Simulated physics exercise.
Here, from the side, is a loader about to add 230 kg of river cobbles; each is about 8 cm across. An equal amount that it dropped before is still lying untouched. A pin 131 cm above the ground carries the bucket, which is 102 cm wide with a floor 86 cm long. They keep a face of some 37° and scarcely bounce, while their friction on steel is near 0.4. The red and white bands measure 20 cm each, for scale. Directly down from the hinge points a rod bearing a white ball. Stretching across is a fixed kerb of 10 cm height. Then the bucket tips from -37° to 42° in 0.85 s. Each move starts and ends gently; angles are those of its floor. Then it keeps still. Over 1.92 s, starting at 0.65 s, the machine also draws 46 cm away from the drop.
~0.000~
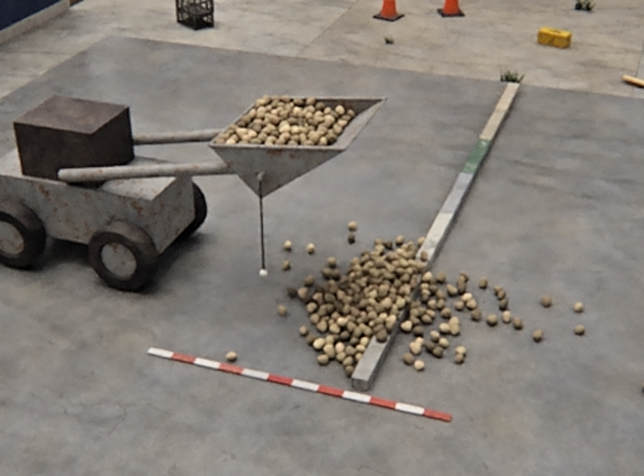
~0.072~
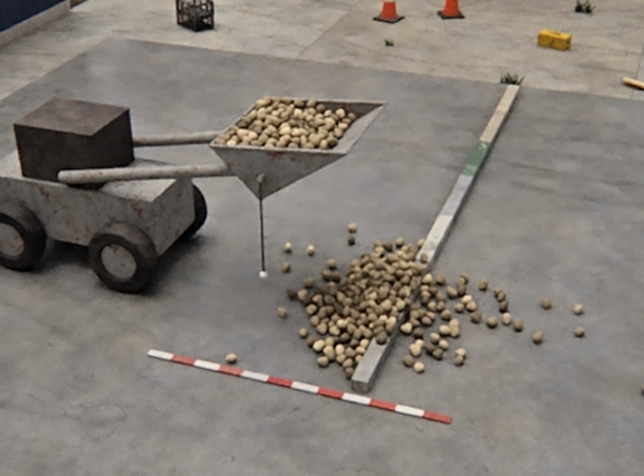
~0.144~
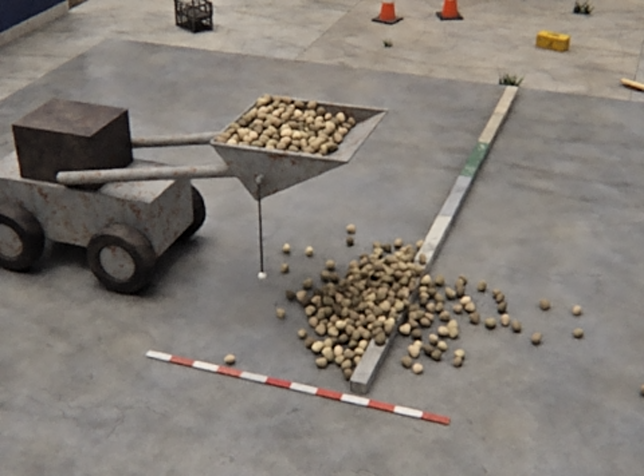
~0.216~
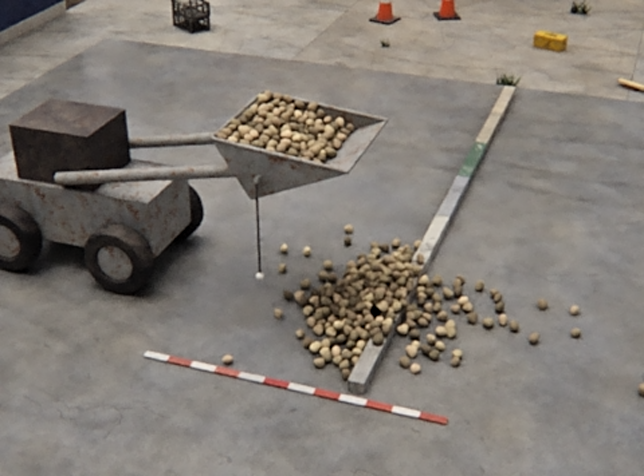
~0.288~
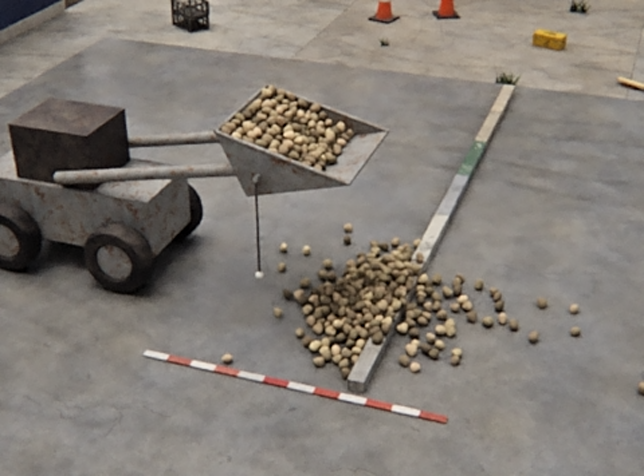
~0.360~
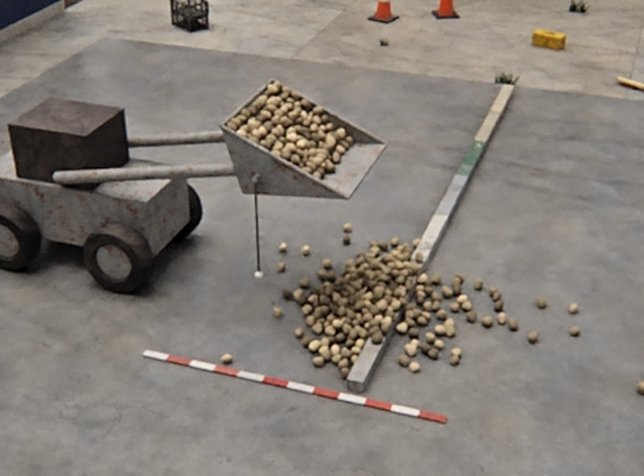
The loader's grey bucket, heaped with round stones, slowly tilted its front edge down toward the right, and the stones shifted inside it while the scattered pile on the floor stayed still.
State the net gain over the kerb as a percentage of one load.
32 %.
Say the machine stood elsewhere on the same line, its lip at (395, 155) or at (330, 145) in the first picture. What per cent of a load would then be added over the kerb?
Near 85 in a hundred, then near 15 in a hundred.
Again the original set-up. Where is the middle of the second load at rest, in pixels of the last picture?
Around (370, 292) in the last picture.
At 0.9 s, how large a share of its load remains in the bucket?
Roughly 75 per cent remains inside.
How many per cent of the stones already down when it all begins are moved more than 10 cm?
I'd say roughly 20 per cent of them.
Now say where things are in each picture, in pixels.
The first frame shows lip at (346, 149), floor tilted -37°, highest stones at (286, 108). The earlier load is highest near (393, 276), 22 cm above ground level, 84 % on this side of the kerb, 16 % over the kerb.
In the second frame, the bucket is at -35°, its lip at (347, 154); the top of the load is at (287, 109); the stones move at 0.1 m/s on average.
The third frame shows lip at (348, 162), floor tilted -31°, highest stones at (271, 107); the stones move at 0.3 m/s on average.
The fourth frame shows lip at (349, 172), floor tilted -24°, highest stones at (263, 105); the stones move at 0.4 m/s on average.
The fifth frame shows lip at (350, 184), floor tilted -16°, highest stones at (267, 100); the stones move at 0.4 m/s on average.
In the sixth frame, the bucket is at -6°, its lip at (349, 199); the top of the load is at (272, 96); the stones move at 0.5 m/s on average.
After 0.6 s the floor is at 30°; in per cent of one load, 100 in the bucket, 84 on this side of the kerb, 16 over the kerb; the foremost stones are at (546, 326).
After 0.9 s the floor is at 42°; in per cent of one load, 73 in the bucket, 111 on this side of the kerb, 16 over the kerb; the foremost stones are at (546, 326).
After 3.0 s the floor is at 42°; in per cent of one load, 0 in the bucket, 152 on this side of the kerb, 48 over the kerb; the foremost stones are at (564, 328).
After 5.5 s the floor is at 42°; in per cent of one load, 0 in the bucket, 152 on this side of the kerb, 48 over the kerb; the foremost stones are at (564, 328). Net gain over the kerb, 32.
